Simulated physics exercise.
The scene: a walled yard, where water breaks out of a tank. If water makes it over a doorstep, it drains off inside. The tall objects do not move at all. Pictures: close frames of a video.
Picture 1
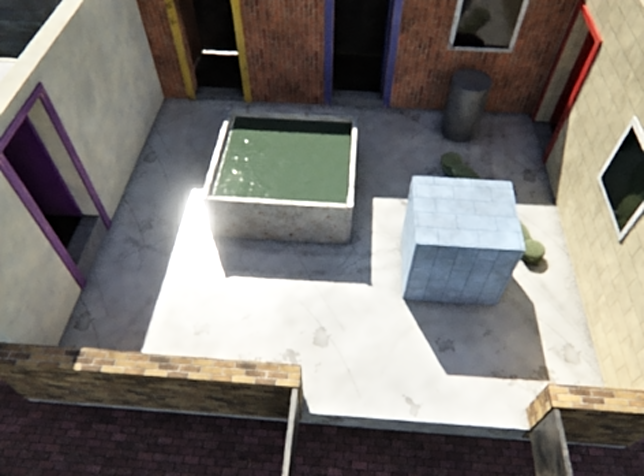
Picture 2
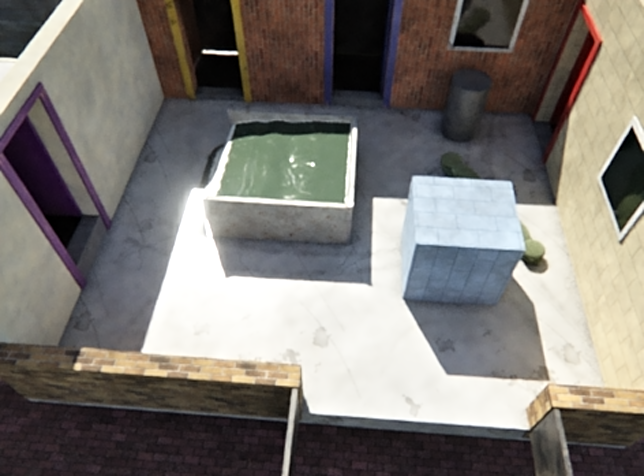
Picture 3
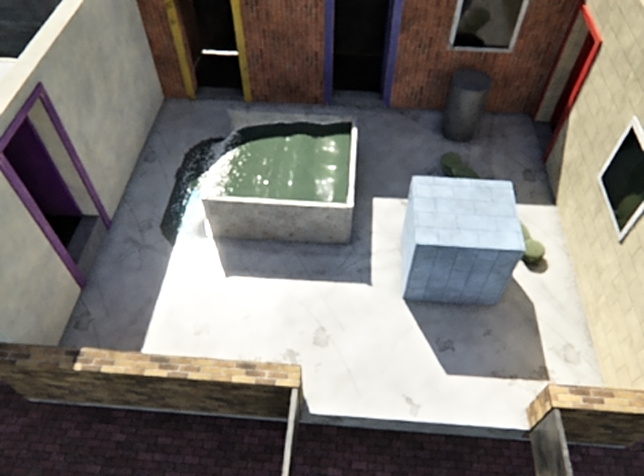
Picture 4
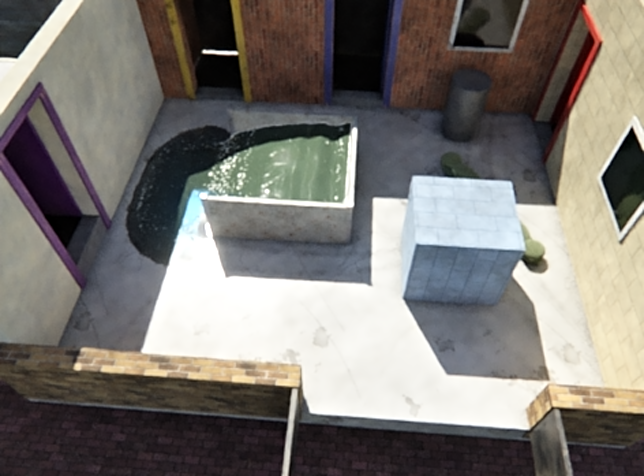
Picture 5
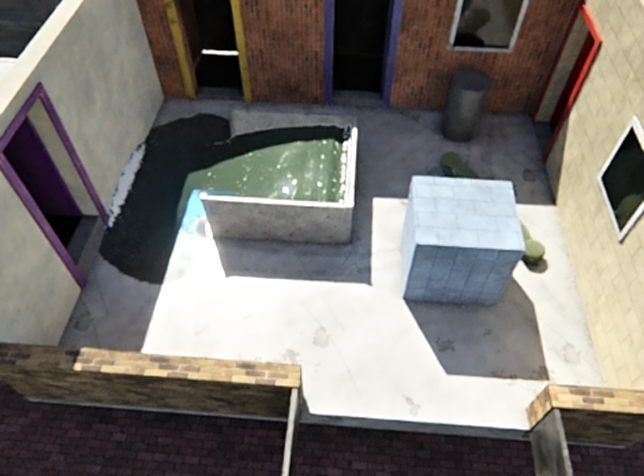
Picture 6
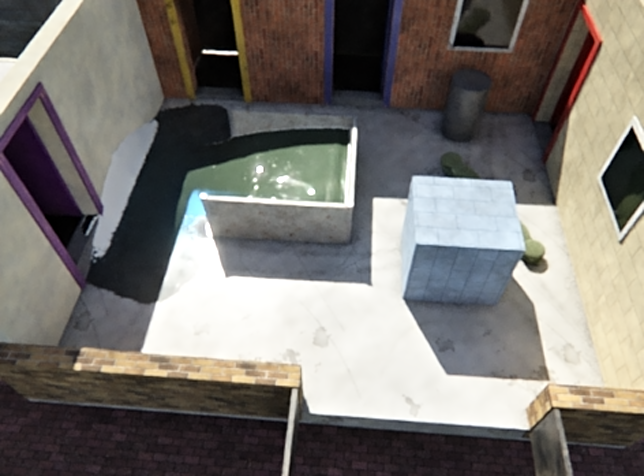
Dark water pours from the left side of a tank and spreads across the walled yard.
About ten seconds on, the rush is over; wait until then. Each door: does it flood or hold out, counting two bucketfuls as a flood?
Yellow door floods, blue door holds out, red door floods, purple door holds out.
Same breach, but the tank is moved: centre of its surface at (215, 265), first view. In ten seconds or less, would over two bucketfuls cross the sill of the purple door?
As far as I can tell, purple gets swamped.
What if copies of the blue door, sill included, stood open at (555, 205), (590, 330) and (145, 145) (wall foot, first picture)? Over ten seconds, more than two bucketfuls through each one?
Door by door: Ends up below, ends up below, ends up above.
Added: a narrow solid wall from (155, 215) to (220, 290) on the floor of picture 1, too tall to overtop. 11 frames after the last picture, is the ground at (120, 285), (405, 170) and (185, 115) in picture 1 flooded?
Taking the three spots in turn, they are inundated, unwetted and inundated.
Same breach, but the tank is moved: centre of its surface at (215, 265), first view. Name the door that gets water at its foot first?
Observation: The door marked purple.
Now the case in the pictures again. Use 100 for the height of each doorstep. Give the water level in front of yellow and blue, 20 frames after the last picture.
In turn 220 and 30 per cent.
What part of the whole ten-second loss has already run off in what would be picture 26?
That comes to 30 per cent, as I work it out.
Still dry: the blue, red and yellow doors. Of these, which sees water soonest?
Answer: The one in yellow.
A moment on, water covers 20 % of the floor; the yellow door wet at the sill, nothing in, the blue door not reached, the red door not reached, the purple door wet at the sill, nothing in.
Next, water covers 30 % of the floor; the yellow door under two buckets in, the blue door not reached, the red door not reached, the purple door under two buckets in.
Then, water covers 65 % of the floor; the yellow door far over two buckets in, the blue door wet at the sill, nothing in, the red door not reached, the purple door under two buckets in.
Later, water covers 95 % of the floor; the yellow door far over two buckets in, the blue door wet at the sill, nothing in, the red door over two buckets in, the purple door under two buckets in.
In the end, water covers 95 % of the floor; the yellow door far over two buckets in, the blue door wet at the sill, nothing in, the red door over two buckets in, the purple door under two buckets in.
